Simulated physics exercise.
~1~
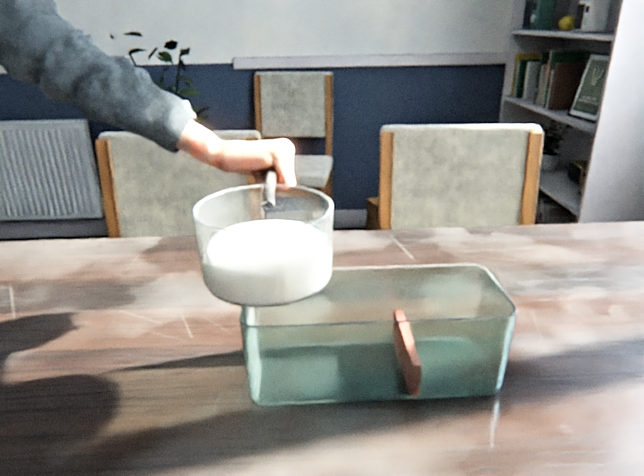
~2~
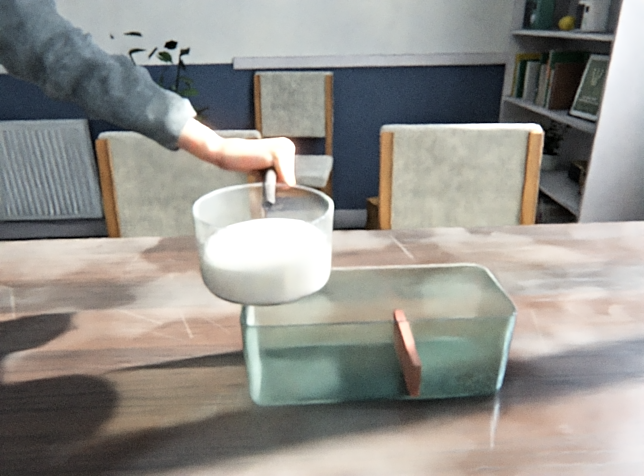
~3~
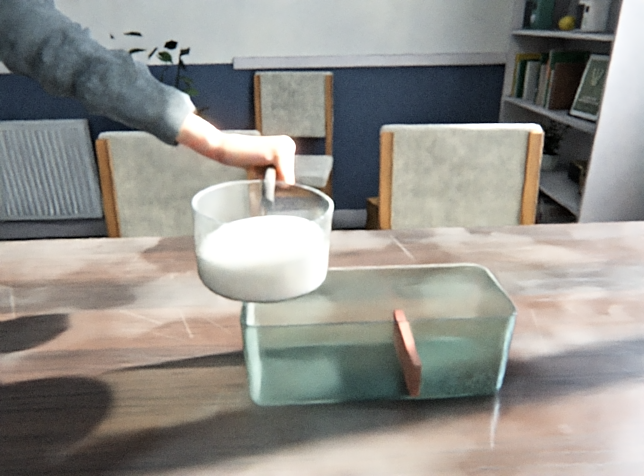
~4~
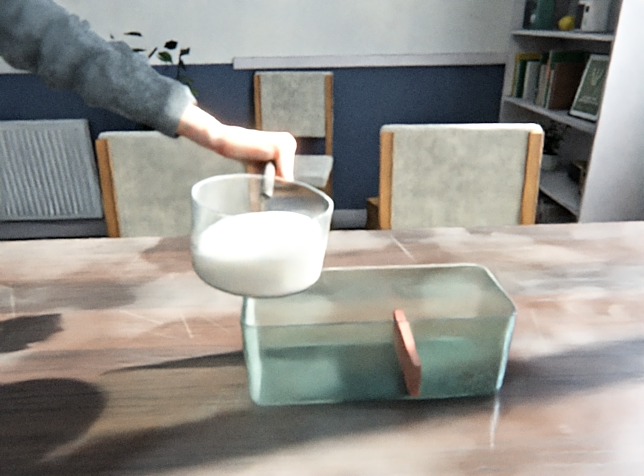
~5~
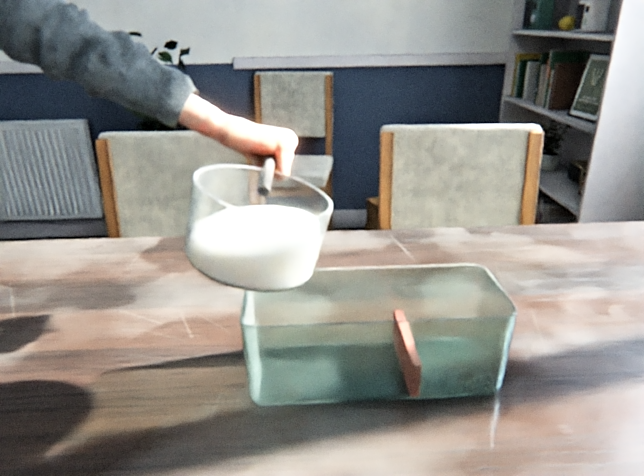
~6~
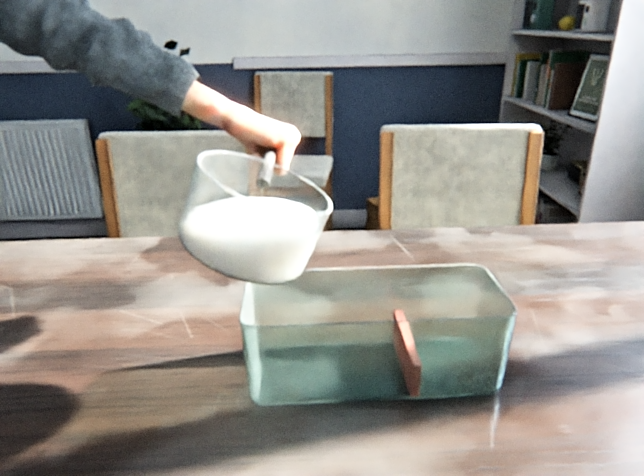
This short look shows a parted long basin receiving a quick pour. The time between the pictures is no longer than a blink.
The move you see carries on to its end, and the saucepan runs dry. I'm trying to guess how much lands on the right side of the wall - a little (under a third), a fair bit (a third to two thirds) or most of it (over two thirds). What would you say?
I would say a fair bit, a third to two thirds.
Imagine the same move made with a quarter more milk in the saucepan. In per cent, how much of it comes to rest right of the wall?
Result: Around 55 per cent.
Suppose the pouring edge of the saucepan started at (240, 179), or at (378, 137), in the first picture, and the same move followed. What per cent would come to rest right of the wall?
In turn 5 and 65 in a hundred.
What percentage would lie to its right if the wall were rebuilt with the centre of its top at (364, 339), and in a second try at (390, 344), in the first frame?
90 per cent, then 75 per cent, roughly.
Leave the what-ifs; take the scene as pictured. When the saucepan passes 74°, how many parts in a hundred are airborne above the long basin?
It comes to 25 per cent or so.
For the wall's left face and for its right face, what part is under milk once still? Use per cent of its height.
Near 30 on the left, 70 on the right.
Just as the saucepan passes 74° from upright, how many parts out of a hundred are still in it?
I'd put it at some 75 in a hundred.
A moment on, the saucepan is tipped part way and 75 per cent is still to pour, 0 is left of the wall and 0 right of it.
Next, the saucepan is tipped on its side and 24 per cent is still to pour, 10 is left of the wall and 41 right of it.
Then the saucepan is tipped on its side and 6 per cent is still to pour, 27 is left of the wall and 58 right of it.
Later the saucepan is tipped on its side and 2 per cent is still to pour, 36 is left of the wall and 59 right of it.
At rest 39 per cent lies left of the wall, 59 right of it and 2 outside.
